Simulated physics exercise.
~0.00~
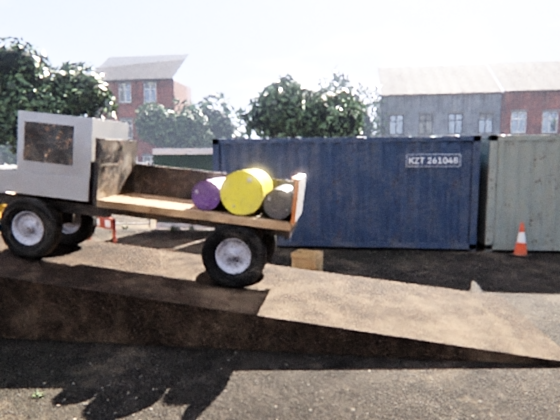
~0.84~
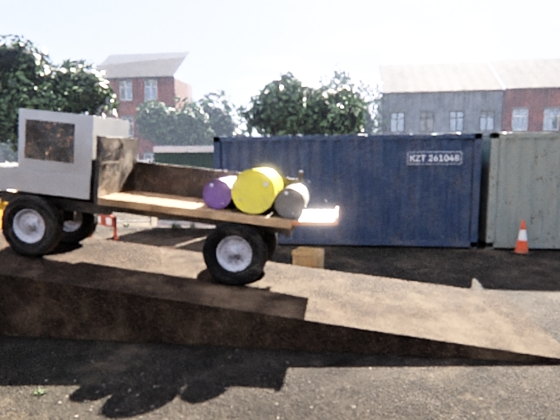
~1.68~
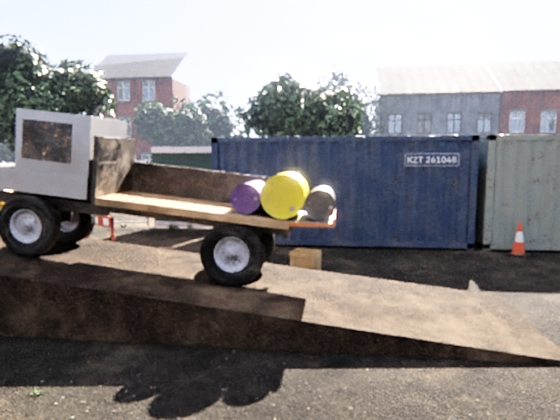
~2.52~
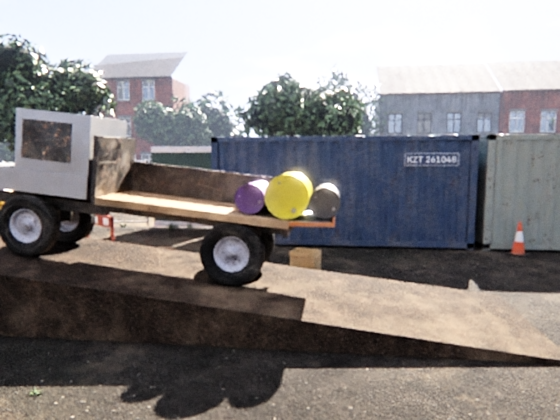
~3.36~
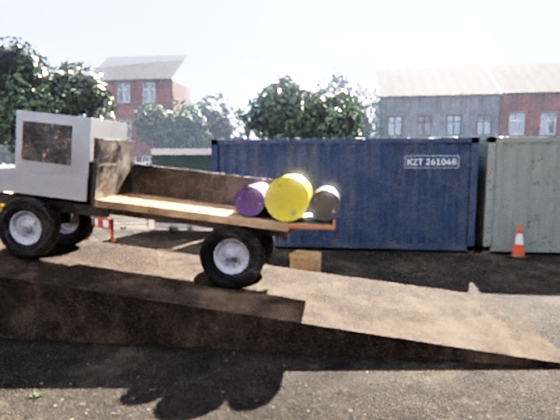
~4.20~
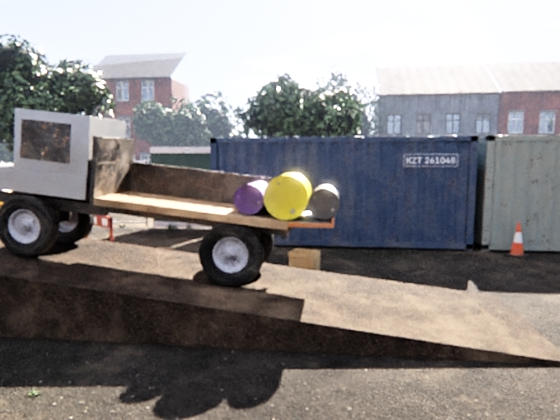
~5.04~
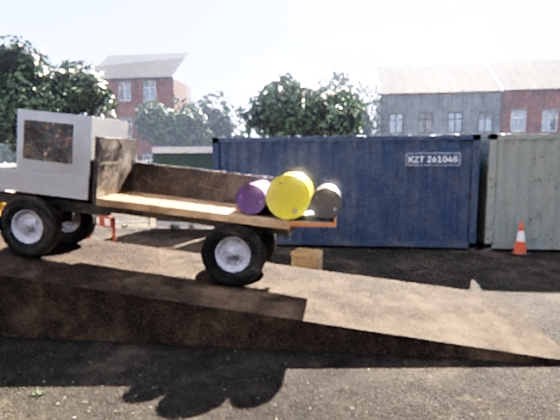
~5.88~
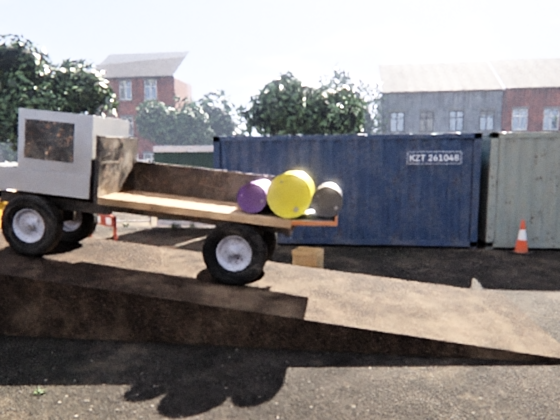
At first, a pick-up with its near side removed stands on a slope, its tail to the right, with purple, yellow and grey drums resting together against the closed tailgate. The tailgate swings down until it lies almost level with the bed, and the three drums start rolling right. They keep close together as they roll, the grey one leading onto the lowered gate. There it stops short of the outer edge, with the yellow and purple drums bunched up behind it on the bed. All three then stay still, and none falls off the back.
